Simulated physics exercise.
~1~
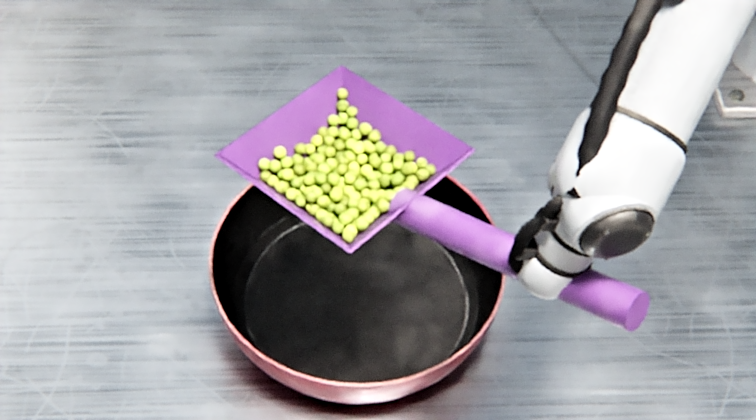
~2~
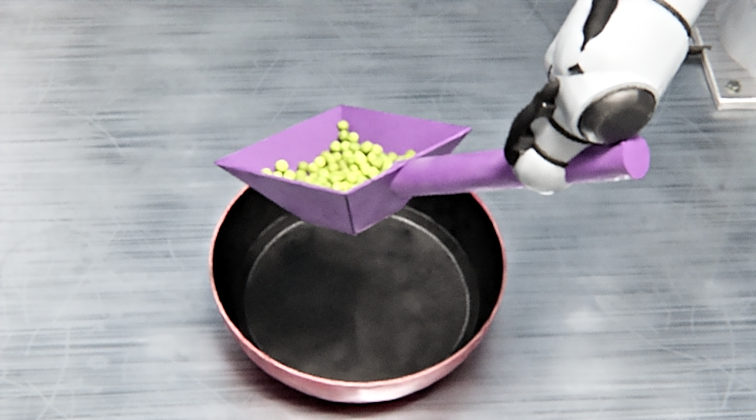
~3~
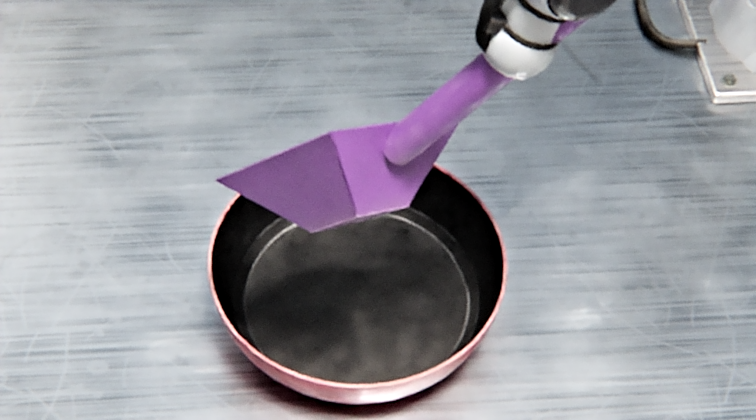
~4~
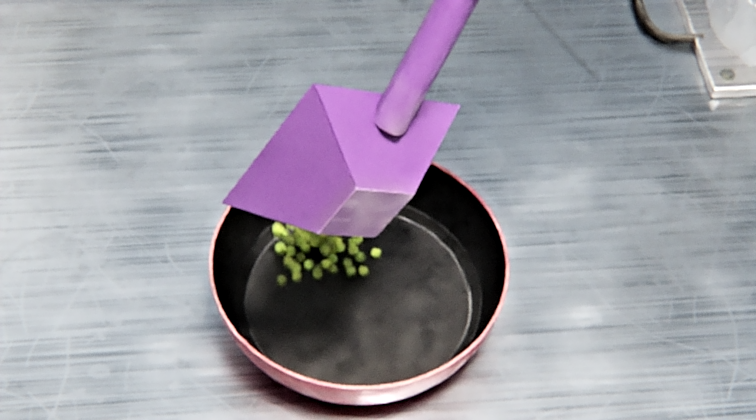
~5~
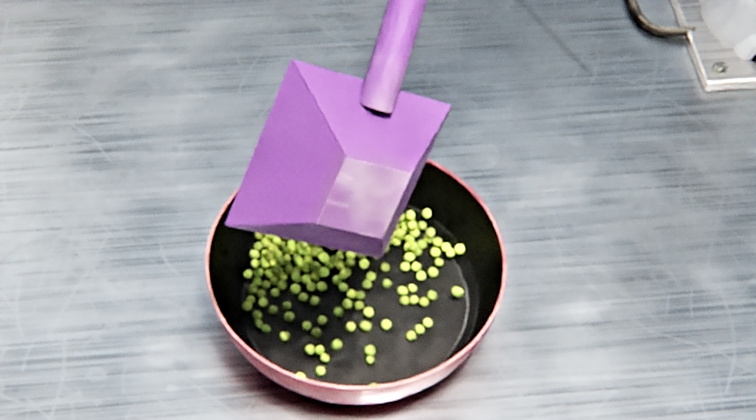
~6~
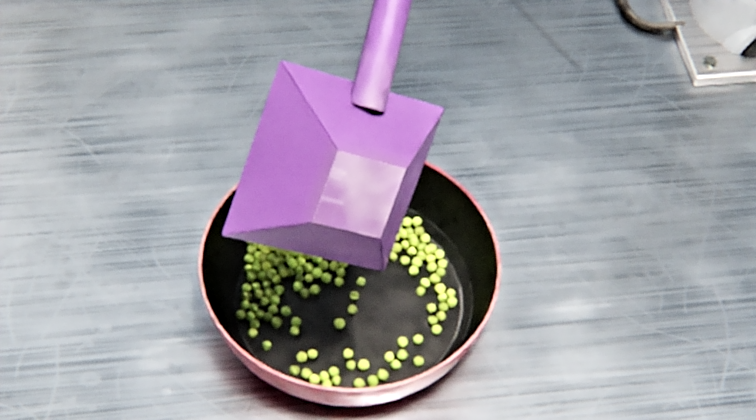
The video shows a robot arm holding a purple scoop of small green peas above a dark pan with a pinkish rim, then tilting it steadily until the peas pour out and scatter across the pan, ending with the scoop steeply tipped over them.
